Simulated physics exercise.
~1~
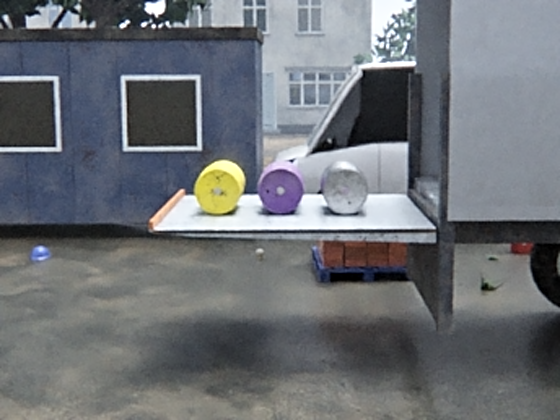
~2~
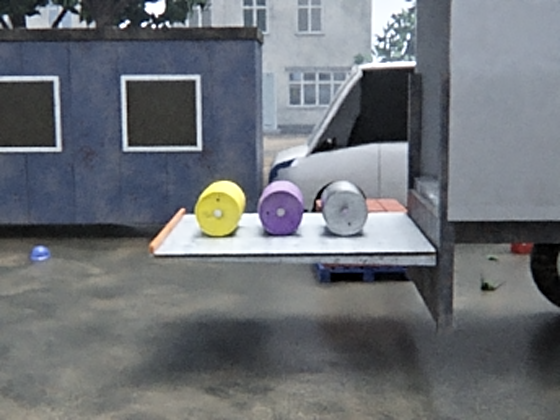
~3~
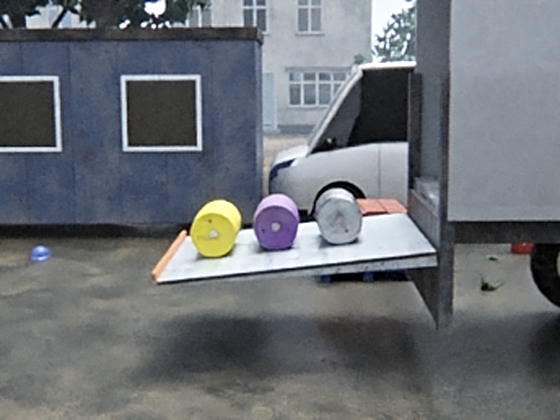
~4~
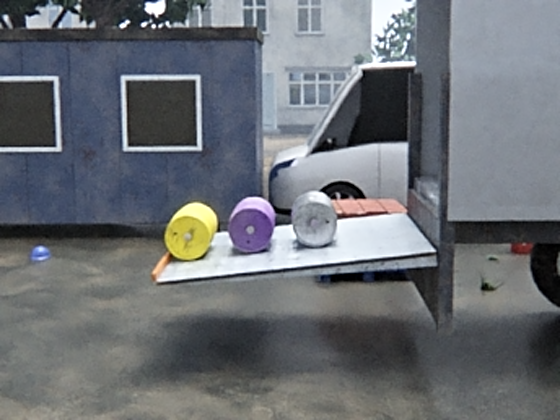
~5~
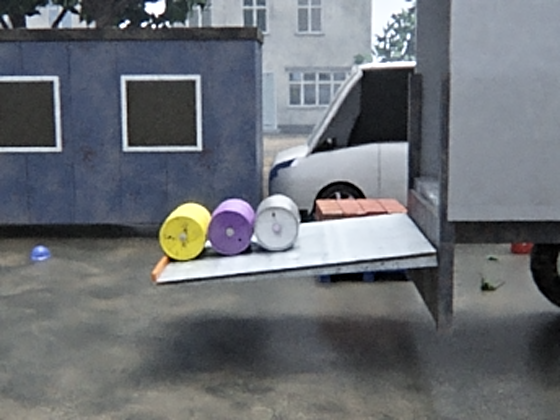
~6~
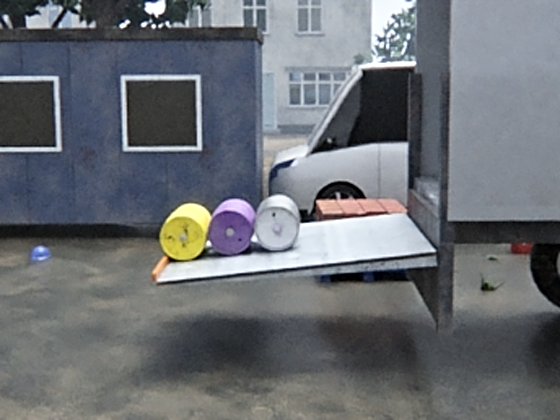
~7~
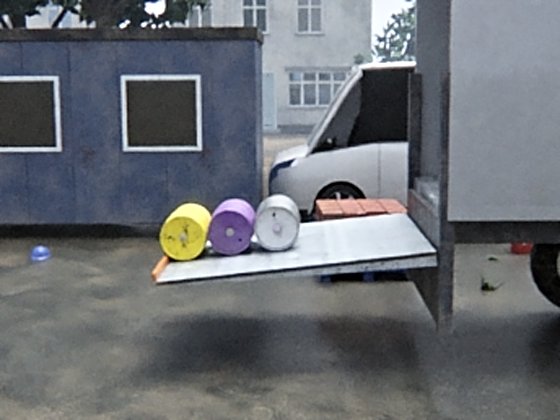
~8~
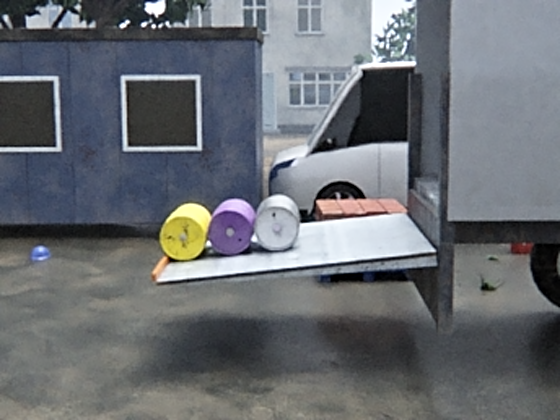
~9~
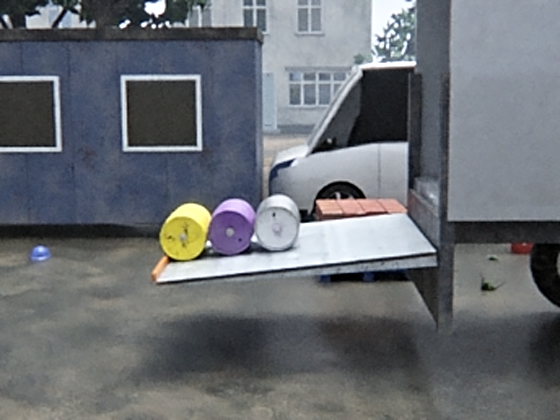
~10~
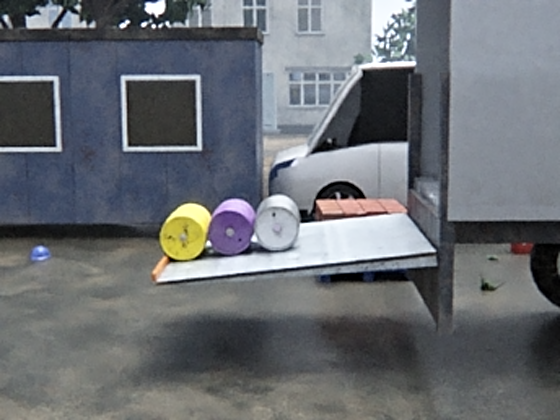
In a yard with a blue cabin and a parked white vehicle behind, a lorry's tail-lift sticks out to the left, carrying a yellow, a purple and a silver keg spaced in a row. The platform sinks a little, staying roughly level. Then its outer end tips downward, and the three kegs begin rolling left down the slope. The yellow one comes to a halt at the orange stop along the edge. The purple keg rolls up against it, and the silver one closes in behind. All three stay bunched on the tilted platform, with none going over.
